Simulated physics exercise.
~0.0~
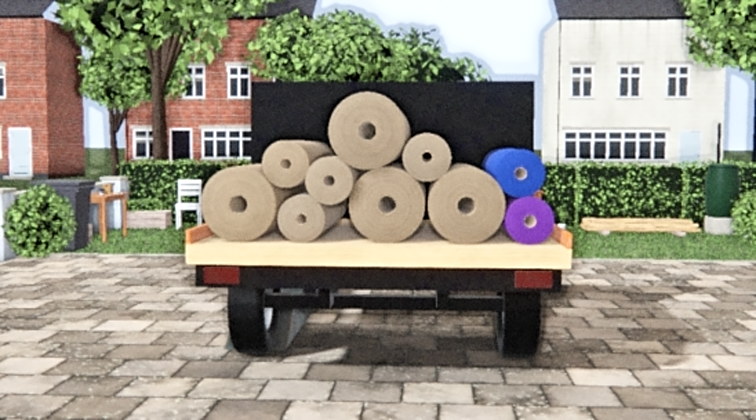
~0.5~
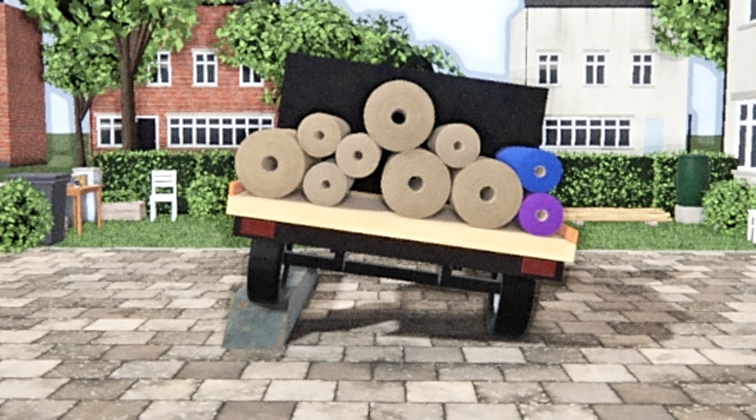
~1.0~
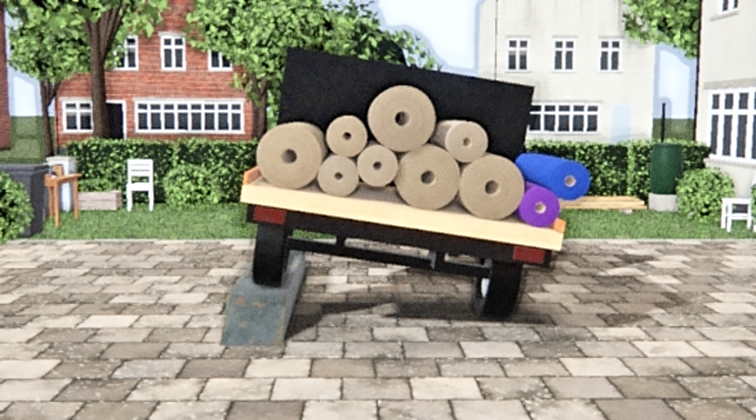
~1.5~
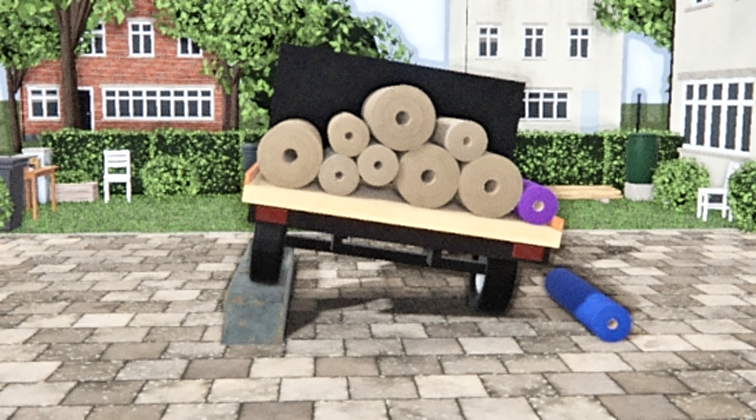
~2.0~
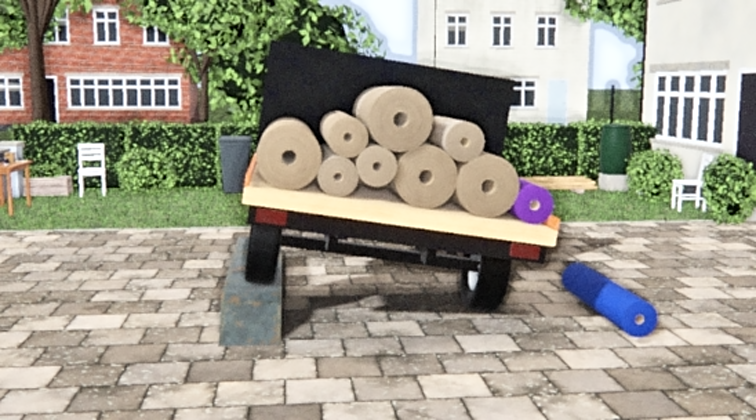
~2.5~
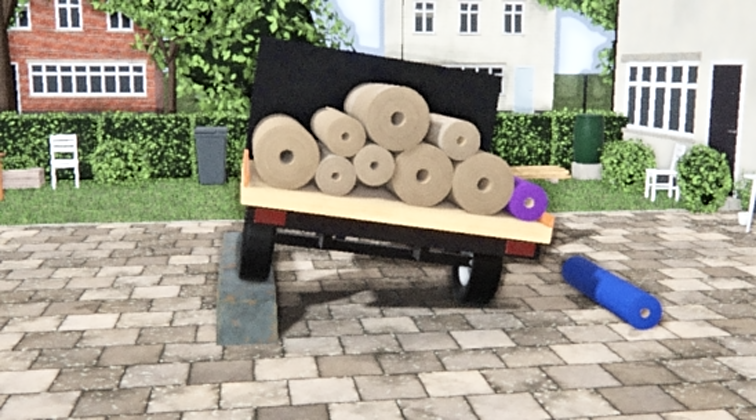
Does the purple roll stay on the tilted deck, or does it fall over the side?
The purple roll stays on the deck, close to the right edge. Only the blue roll falls off, ending up on the paving to the right.
